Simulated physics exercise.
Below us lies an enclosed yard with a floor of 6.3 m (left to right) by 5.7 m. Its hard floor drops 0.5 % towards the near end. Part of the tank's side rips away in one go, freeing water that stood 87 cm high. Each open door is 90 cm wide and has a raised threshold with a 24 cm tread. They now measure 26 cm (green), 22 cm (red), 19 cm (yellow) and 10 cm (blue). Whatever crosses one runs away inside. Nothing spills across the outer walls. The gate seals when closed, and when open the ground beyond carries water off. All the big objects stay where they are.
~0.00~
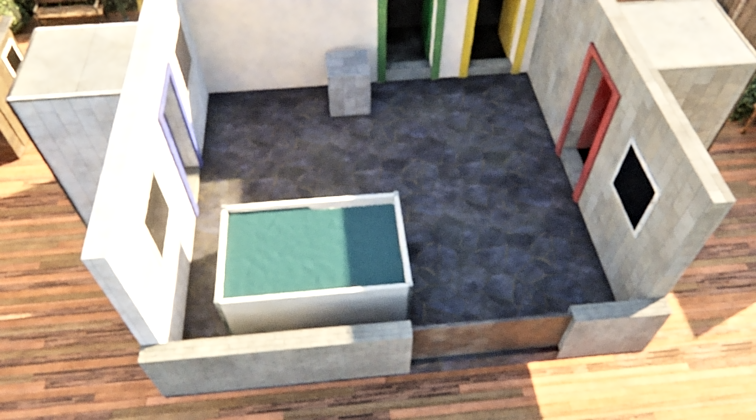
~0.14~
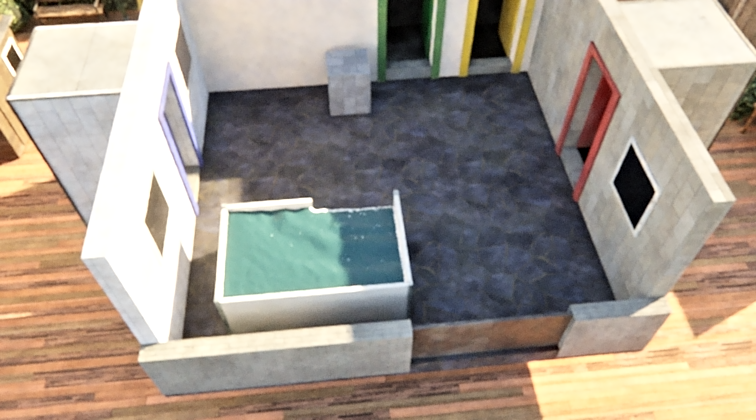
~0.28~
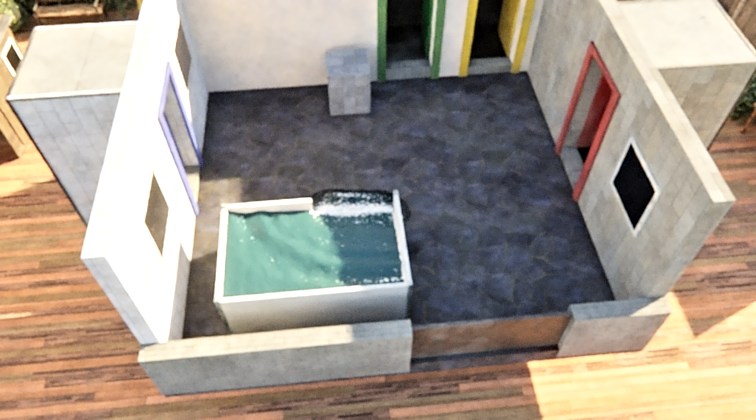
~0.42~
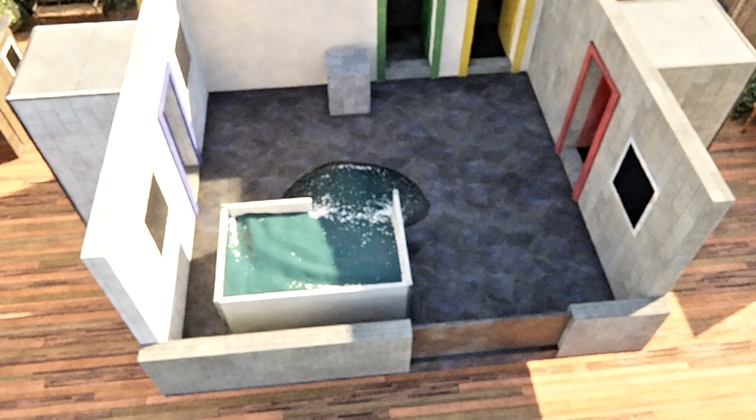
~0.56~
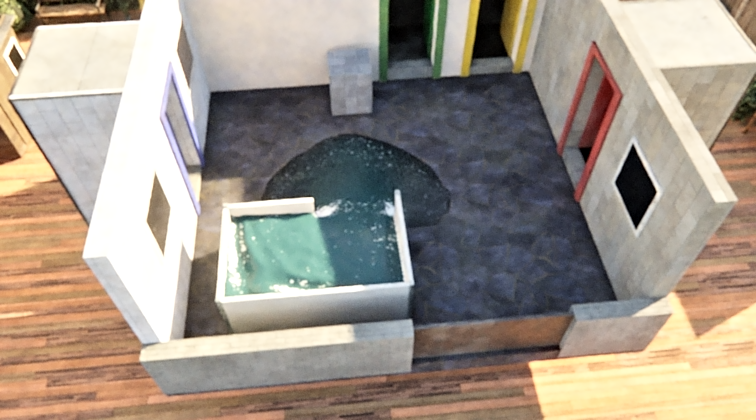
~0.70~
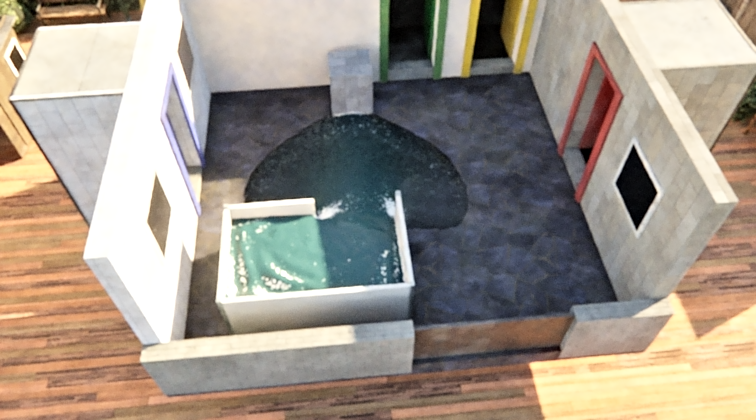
Water in a white-walled tank, at the near left of a walled yard seen from high above, sits level until part of the tank's far side gives way. The steady view shows a dark stone floor, green and yellow doorways at the back, a red one at right and a grey block near the back wall. Foaming at the gap, the water pours out and spreads across the floor in a widening dark fan to the block.
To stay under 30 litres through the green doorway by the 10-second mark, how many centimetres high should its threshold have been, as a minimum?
About 24 cm.
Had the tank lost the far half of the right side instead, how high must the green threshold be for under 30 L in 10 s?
Then roughly 10.5 cm.
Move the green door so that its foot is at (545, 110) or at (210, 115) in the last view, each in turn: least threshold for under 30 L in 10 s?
Roughly 18 and 23 cm.
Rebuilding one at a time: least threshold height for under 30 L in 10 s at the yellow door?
About 21 cm at yellow.
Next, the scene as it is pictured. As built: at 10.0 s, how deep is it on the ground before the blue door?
About 7.0 cm.
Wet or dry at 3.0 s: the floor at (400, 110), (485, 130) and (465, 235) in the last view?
In turn: Under water, wet, not reached.
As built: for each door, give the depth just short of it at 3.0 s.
Depths in cm: Green 24, red 4, yellow 24, blue 6.
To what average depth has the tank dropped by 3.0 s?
Some 31 cm.
After 1.4 s water covers 45 % of the floor, deepest (43 cm) near (366, 227); 30 cm at the green door, 1 litre in over its 26 cm threshold.
After 3.0 s water covers 55 % of the floor, deepest (40 cm) near (523, 75); 24 cm at the green door, 20 litres in over its 26 cm threshold.
After 10.0 s water covers 100 % of the floor, deepest (20 cm) near (300, 335); 7 cm at the green door, 21 litres in over its 26 cm threshold.
At the green door as built, the water arrived by 1.1 s and peaked near 32 cm at 1.6 s.
With a threshold of 22 cm, 49 litres would have come in within the 10 s; with 29.5 cm, 8 litres. So under 30 litres takes about 24 cm.
